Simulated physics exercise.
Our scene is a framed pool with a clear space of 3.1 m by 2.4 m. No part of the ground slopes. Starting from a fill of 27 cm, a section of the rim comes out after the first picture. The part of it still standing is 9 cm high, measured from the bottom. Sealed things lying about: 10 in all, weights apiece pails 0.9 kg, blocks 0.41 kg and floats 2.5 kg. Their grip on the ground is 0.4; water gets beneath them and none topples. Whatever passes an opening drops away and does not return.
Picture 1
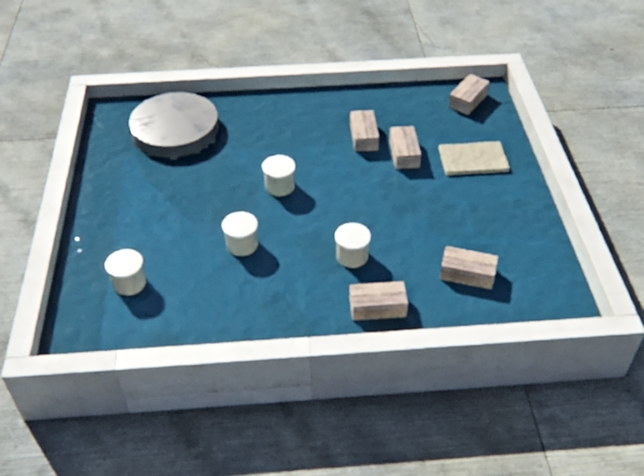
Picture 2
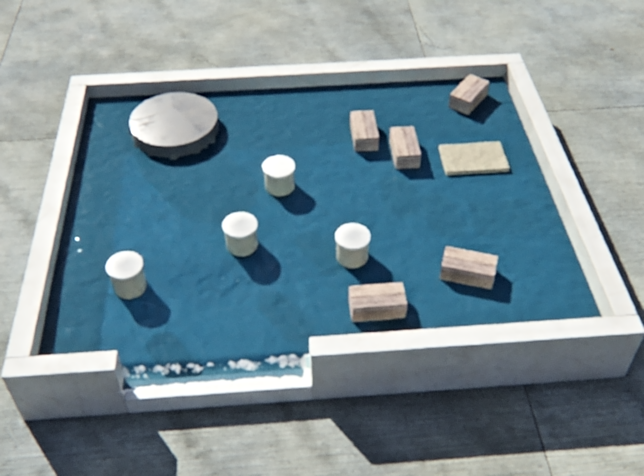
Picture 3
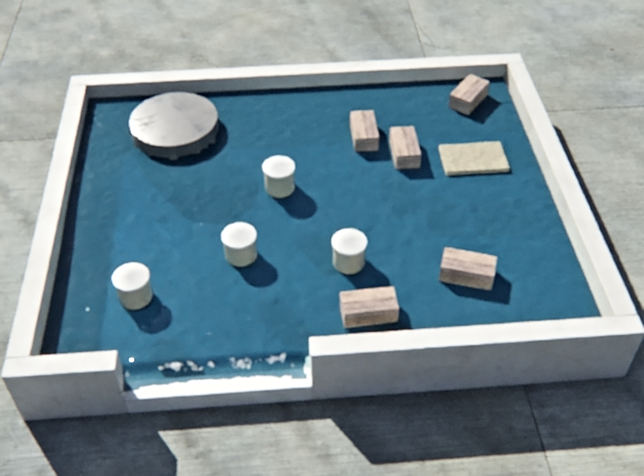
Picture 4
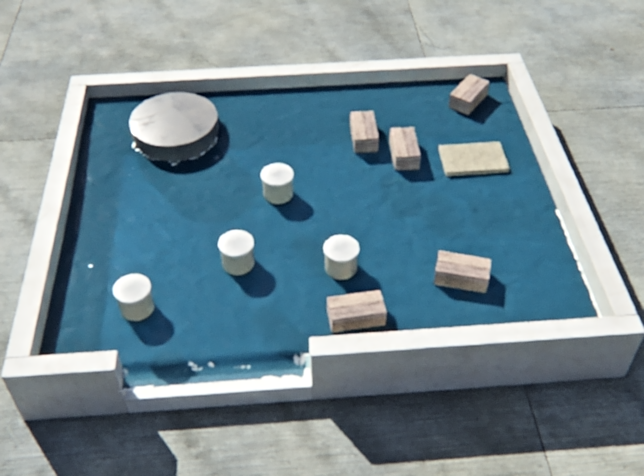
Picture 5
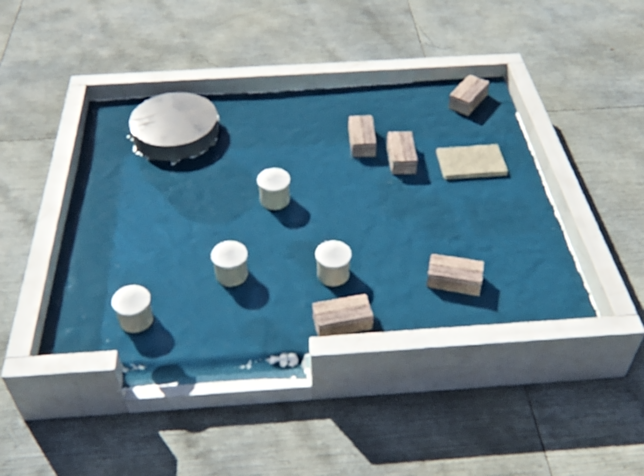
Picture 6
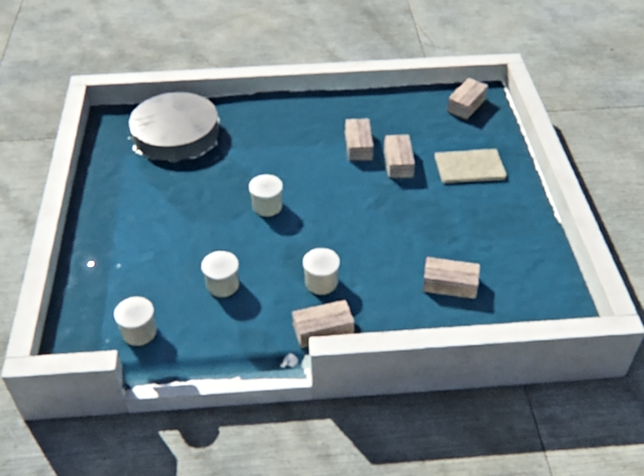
White cylinders and wooden blocks drifting slowly toward a gap that opens in the front wall of a blue pool.
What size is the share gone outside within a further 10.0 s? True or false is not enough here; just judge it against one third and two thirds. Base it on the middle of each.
It lies between the two marks.
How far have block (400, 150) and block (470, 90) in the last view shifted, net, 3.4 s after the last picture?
Answer, in order asked: 20 cm, 5 cm.
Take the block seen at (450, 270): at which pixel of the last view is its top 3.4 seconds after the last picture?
I'd expect it somewhere around (416, 292).
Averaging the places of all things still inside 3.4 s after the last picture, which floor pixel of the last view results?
I'd say about (388, 217) in the last view.
Then, 0.8 s after the last picture 0 of 10 are out; 10 afloat.
Then, 3.4 s after the last picture 4 of 10 are out; 6 afloat.
Then, 6.0 s after the last picture 4 of 10 are out; 6 afloat.
Then, 10.0 s after the last picture 4 of 10 are out; 6 afloat.
